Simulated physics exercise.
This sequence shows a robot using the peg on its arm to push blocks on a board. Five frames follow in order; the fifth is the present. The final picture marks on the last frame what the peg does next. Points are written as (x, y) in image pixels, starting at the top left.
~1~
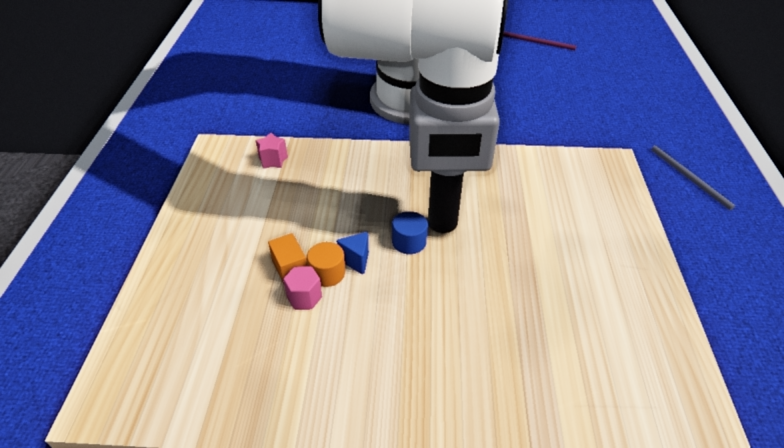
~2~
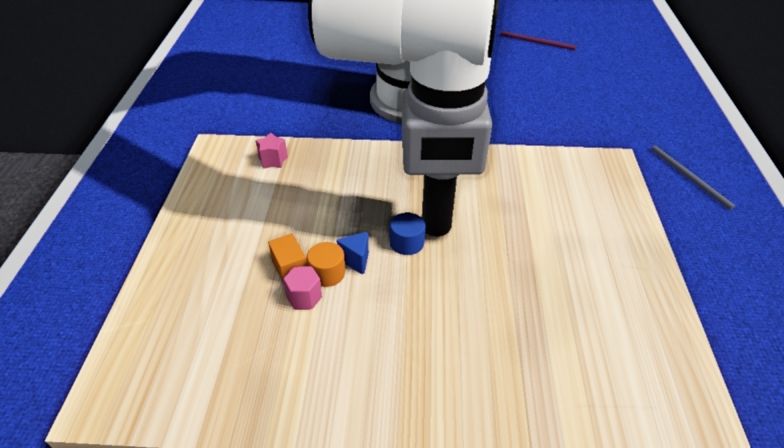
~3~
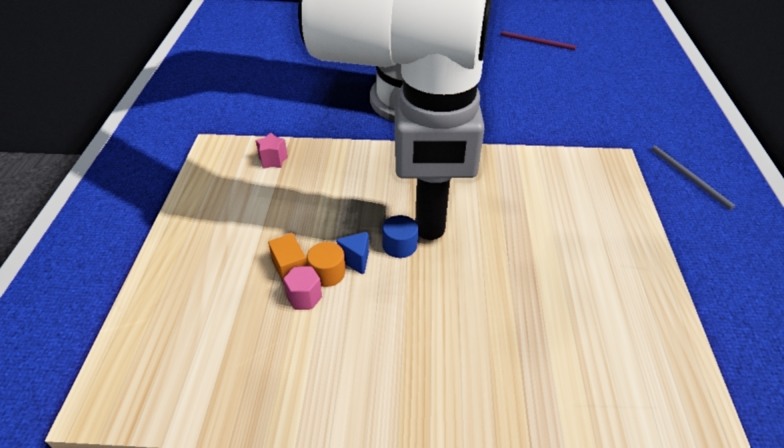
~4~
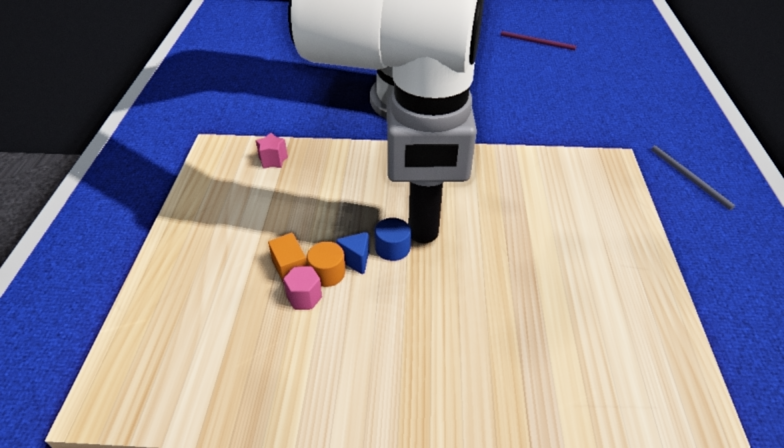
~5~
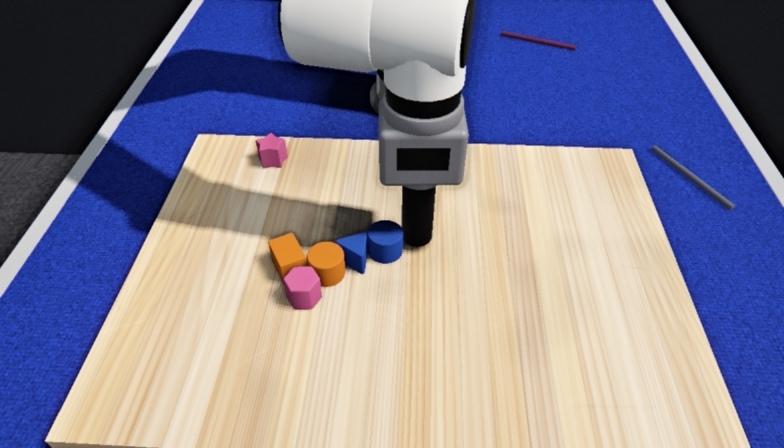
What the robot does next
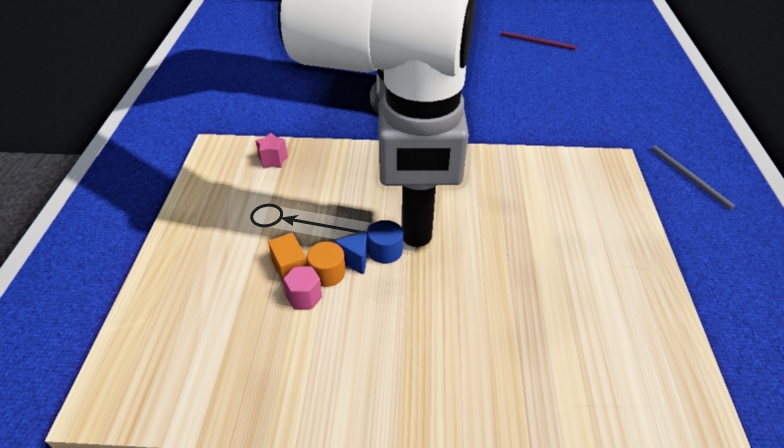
In the video, a robot arm uses its black peg to push a blue cylinder a short way left across a wooden board, up beside a blue three-sided block near orange and pink blocks, which stay still.
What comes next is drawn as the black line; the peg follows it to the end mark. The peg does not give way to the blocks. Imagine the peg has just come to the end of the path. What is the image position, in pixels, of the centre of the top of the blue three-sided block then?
Expect it around (295, 246).
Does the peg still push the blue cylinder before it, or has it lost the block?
By then it is beside or behind the peg.
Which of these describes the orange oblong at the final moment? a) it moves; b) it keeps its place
Letter a.
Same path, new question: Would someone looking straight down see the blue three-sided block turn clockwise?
I believe not.
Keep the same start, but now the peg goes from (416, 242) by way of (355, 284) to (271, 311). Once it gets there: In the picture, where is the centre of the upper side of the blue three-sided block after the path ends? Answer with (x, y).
Expect it around (323, 229).
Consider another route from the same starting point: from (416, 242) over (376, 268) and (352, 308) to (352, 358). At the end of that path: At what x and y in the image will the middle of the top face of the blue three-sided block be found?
My best guess is (317, 230).
The line goes straight from (416, 242) to (267, 215).
On the path given first. One third of the way, peg (364, 227); orange oblong (280, 252); orange cylinder (322, 255); blue three-sided block (308, 236), turned 50° anticlockwise; blue cylinder (331, 222).
Two thirds of the way, peg (314, 218); orange oblong (272, 257); orange cylinder (322, 255); blue three-sided block (295, 246), turned 90° anticlockwise; blue cylinder (291, 224).
At the end, peg (265, 209); orange oblong (272, 257); orange cylinder (322, 255); blue three-sided block (295, 246), turned 90° anticlockwise; blue cylinder (284, 225).
